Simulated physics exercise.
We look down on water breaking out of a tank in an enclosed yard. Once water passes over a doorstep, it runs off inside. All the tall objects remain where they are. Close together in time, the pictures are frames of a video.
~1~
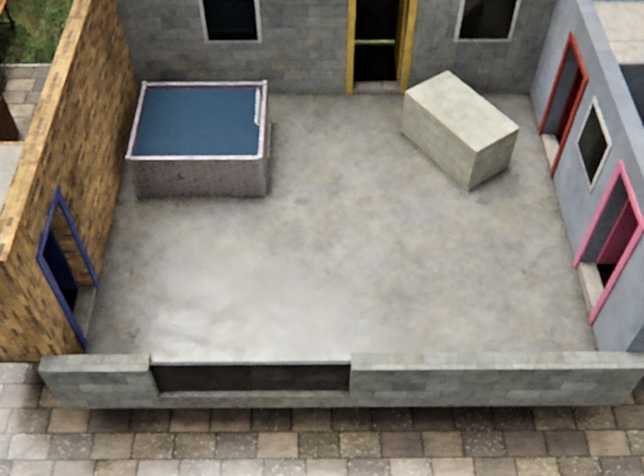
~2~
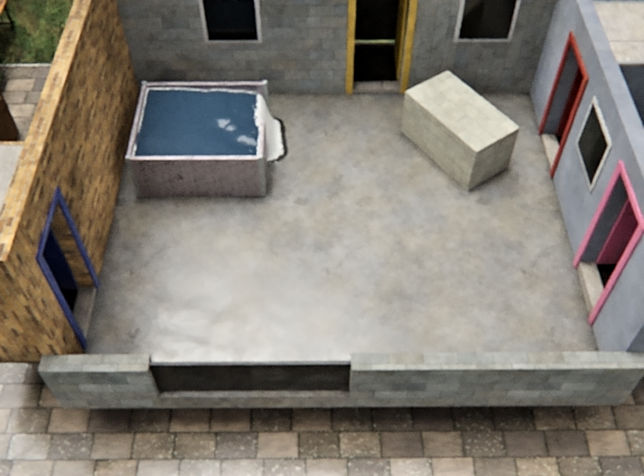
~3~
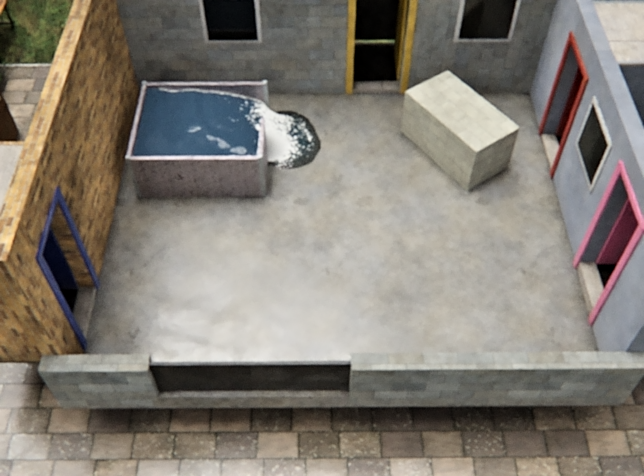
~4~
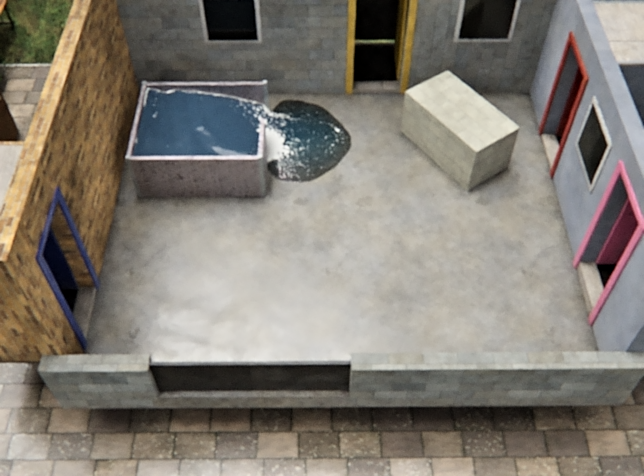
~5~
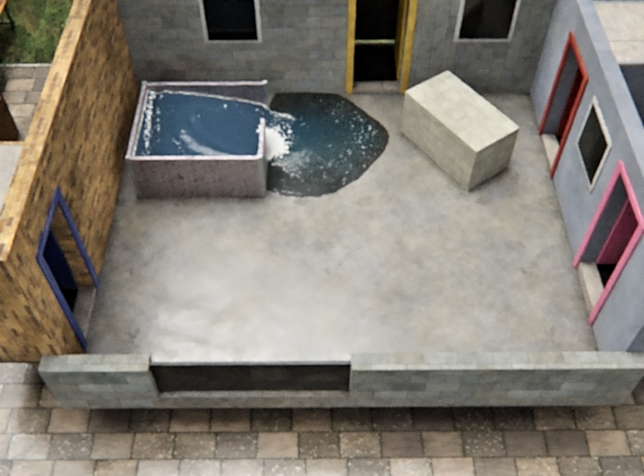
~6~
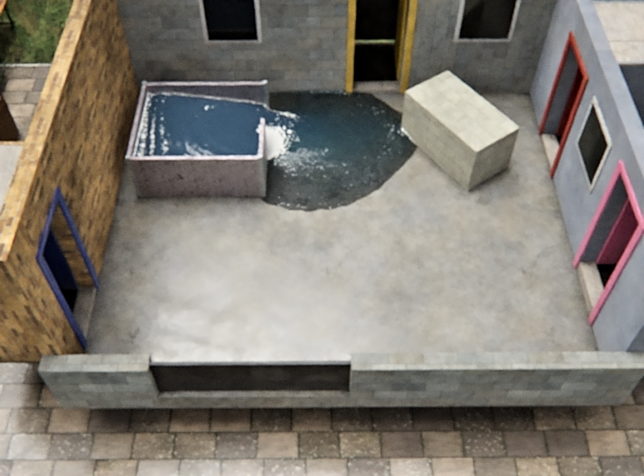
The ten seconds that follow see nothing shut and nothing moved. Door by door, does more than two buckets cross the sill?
The blue door lets in little enough there; the yellow door lets too much in there; the red door lets too much in there; the pink door lets in little enough there.
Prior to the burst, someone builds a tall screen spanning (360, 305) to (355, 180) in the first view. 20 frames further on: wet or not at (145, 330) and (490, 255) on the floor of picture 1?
Taking the points in order, the first is high and dry and the second is inundated.
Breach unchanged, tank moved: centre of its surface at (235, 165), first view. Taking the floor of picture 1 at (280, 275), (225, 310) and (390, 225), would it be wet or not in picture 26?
One after the other: Untouched, untouched, reached.
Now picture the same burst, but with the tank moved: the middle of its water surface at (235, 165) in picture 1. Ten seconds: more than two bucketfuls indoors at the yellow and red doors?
Lab note - yellow door crosses the line; red door crosses the line.
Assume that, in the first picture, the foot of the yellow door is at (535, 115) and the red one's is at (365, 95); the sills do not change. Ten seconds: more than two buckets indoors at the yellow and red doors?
I reckon the yellow door breaks the limit, and the red door breaks the limit.
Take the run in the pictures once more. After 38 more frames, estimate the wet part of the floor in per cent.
Near 65 in a hundred.
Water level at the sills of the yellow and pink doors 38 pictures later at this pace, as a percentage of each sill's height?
Near 160 per cent and 100 per cent, respectively.
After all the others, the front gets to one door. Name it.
That would be the blue one.
A moment on, water covers 25 % of the floor; the blue door not reached, the yellow door under two buckets in, the red door not reached, the pink door not reached.
Next, water covers 35 % of the floor; the blue door not reached, the yellow door over two buckets in, the red door wet at the sill, nothing in, the pink door wet at the sill, nothing in.
Then, water covers 50 % of the floor; the blue door not reached, the yellow door over two buckets in, the red door over two buckets in, the pink door wet at the sill, nothing in.
Later, water covers 65 % of the floor; the blue door not reached, the yellow door far over two buckets in, the red door over two buckets in, the pink door under two buckets in.
In the end, water covers 95 % of the floor; the blue door under two buckets in, the yellow door far over two buckets in, the red door over two buckets in, the pink door under two buckets in.
